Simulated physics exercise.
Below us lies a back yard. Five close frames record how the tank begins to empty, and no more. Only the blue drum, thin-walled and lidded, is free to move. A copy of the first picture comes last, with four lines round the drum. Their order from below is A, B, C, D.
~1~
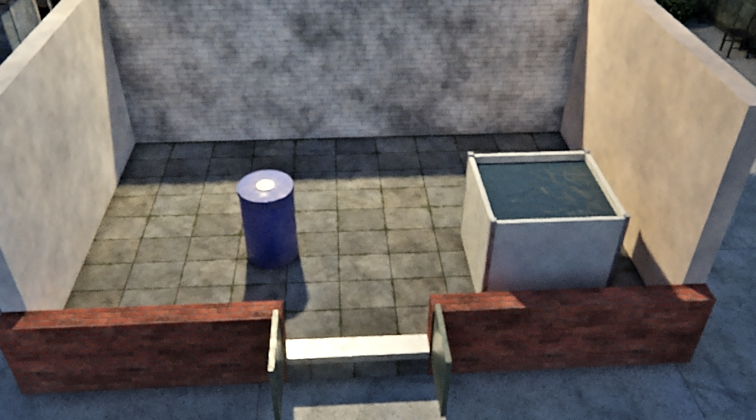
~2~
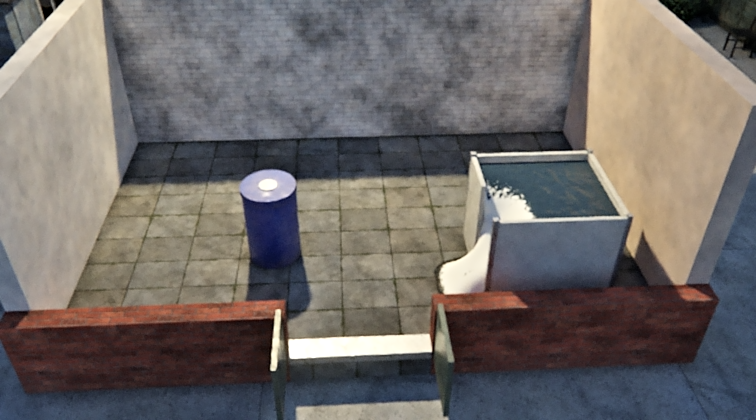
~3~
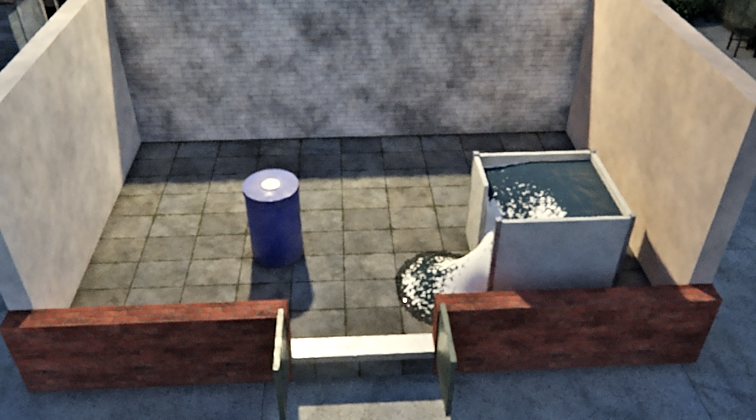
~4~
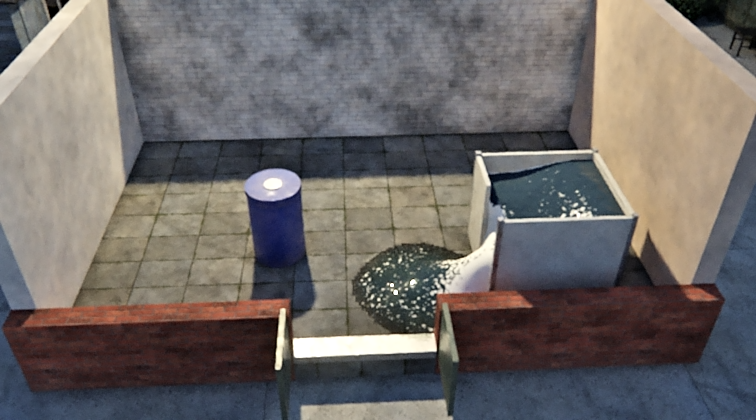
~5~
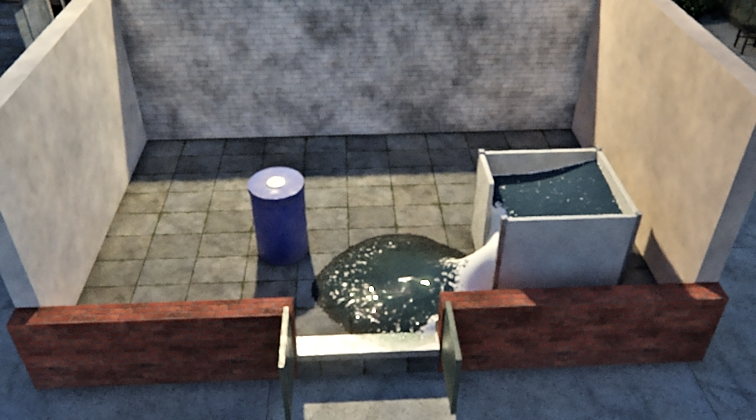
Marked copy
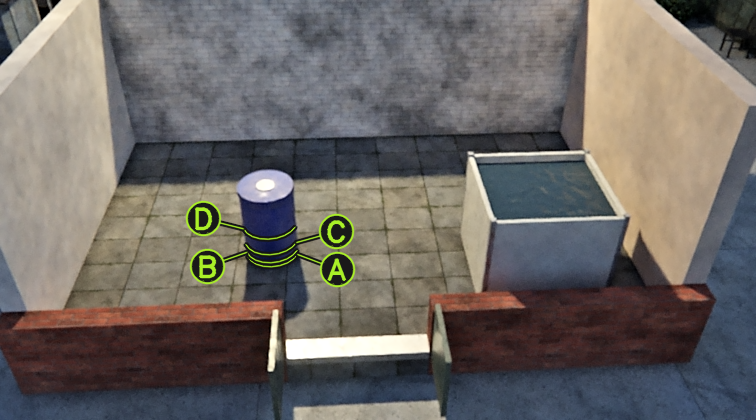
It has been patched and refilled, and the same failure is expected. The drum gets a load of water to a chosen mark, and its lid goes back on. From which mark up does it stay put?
Take D.
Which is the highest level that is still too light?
Here it is level C.
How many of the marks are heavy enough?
One.
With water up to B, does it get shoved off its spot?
Yes, it does.
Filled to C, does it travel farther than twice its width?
No, it does not.
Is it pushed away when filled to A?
Yes.
On the marked copy, A at (271, 266); B at (270, 262); C at (270, 254); D at (268, 239); from the bottom up A, B, C, D.
If A is chosen, it is pushed about 5 times its own width away.
If B is chosen, it is pushed about twice its own width away.
If C is chosen, it is pushed about half its own width away.
If D is chosen, it does not move.
